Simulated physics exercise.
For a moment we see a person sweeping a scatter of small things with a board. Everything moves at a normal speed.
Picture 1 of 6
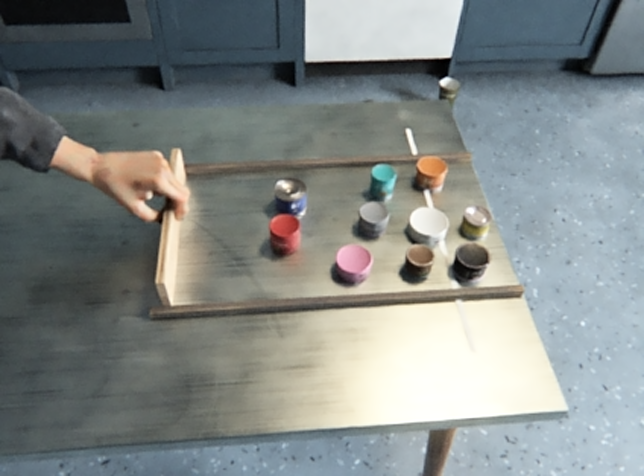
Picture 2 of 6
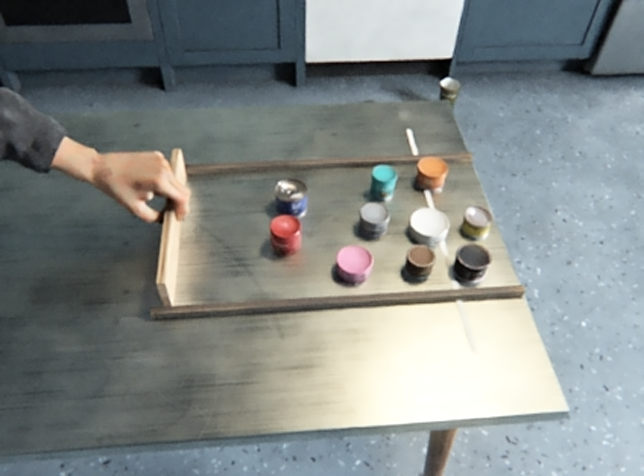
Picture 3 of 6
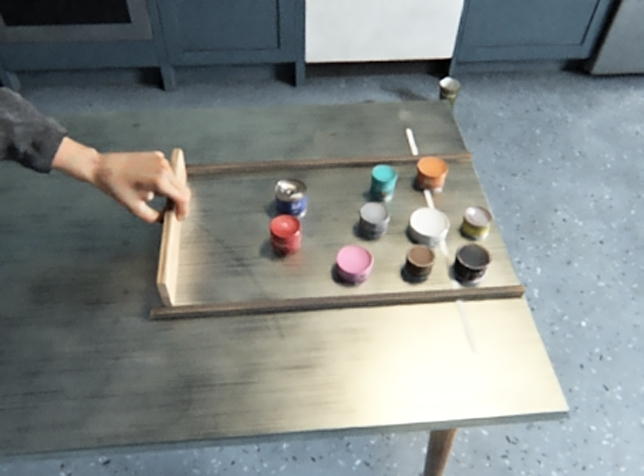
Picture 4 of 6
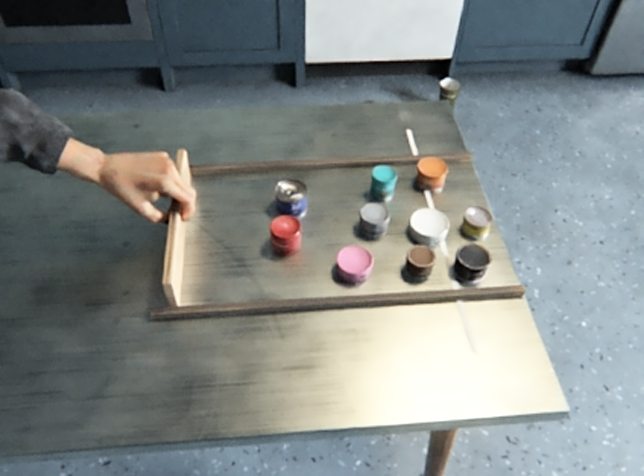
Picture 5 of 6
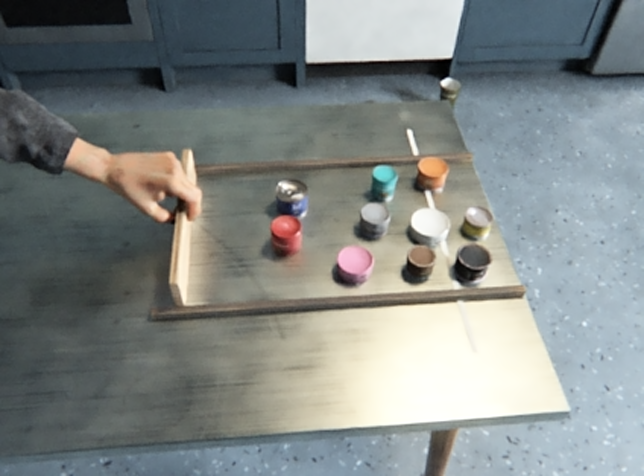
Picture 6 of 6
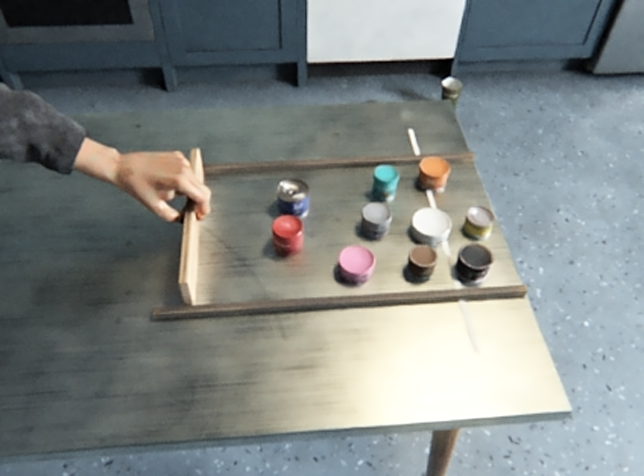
On a table in a room with blue cabinets, a hand holding an upright board still, then sliding it slightly right behind small colourful pots.
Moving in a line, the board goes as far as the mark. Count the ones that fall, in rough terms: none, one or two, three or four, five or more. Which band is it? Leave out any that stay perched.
The band is one or two.
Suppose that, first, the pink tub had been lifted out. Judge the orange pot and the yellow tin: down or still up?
The orange pot does not fall; the yellow tin drops off.
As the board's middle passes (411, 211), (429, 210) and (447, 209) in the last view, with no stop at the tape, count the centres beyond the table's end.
In order of the places given, that's 0, 2 and 2.
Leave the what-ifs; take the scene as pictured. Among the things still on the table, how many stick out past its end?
The total would be 1.
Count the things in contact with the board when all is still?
In total, 4.
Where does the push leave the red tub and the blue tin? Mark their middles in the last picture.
In the last picture the red tub sits around (460, 233) and the blue tin around (448, 191).
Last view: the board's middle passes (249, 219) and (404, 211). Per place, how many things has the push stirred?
The counts are 0 and 10.
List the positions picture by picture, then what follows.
The first picture shows yellow tin (476, 222); black tin (471, 262); orange pot (431, 174); board (172, 222); tape (435, 222).
The second picture shows black tin (472, 263); turquoise tin (383, 183).
The third picture shows orange pot (431, 174); pink tub (354, 265).
The fourth picture shows yellow tin (477, 222); grey tin (374, 221).
The fifth picture shows black tin (472, 263); board (184, 223).
The sixth picture shows yellow tin (479, 222); black tin (474, 263); orange pot (433, 174); board (192, 222); tape (438, 222).
Soon after, none off yet; yellow tin at rest near (479, 222); black tin at rest near (474, 263); orange pot at rest near (433, 174).
By the end, the number that fall off is one or two; fallen, black tin and yellow tin.
